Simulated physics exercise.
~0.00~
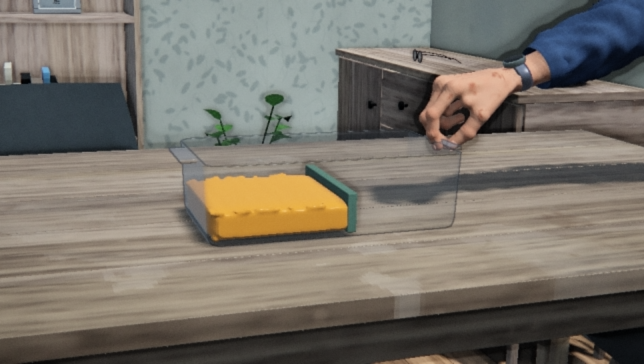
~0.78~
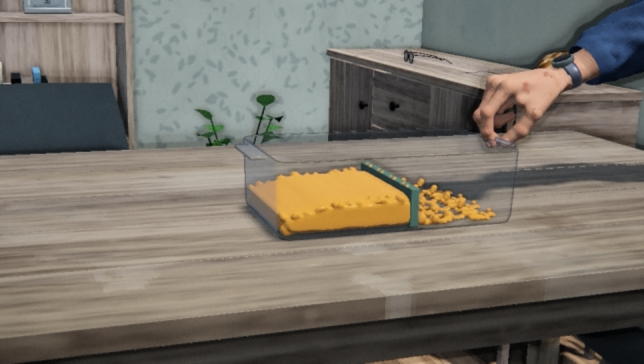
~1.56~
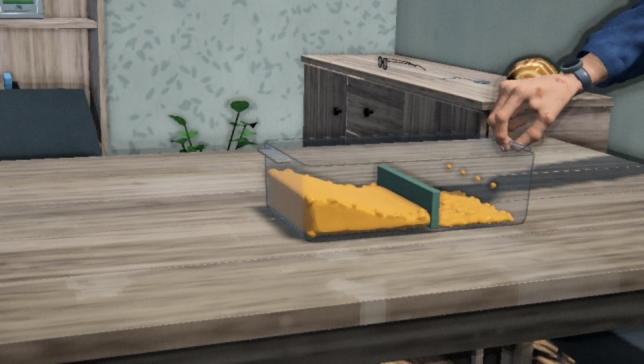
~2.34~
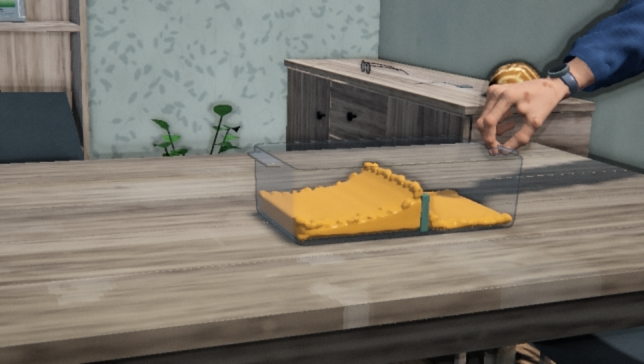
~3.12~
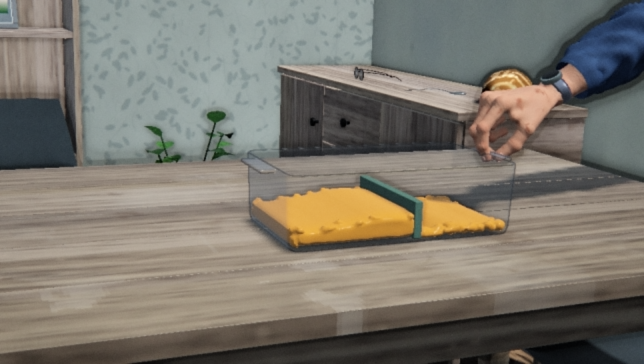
A hand pulls a divided clear box rightwards, and orange juice spills over into its right side.
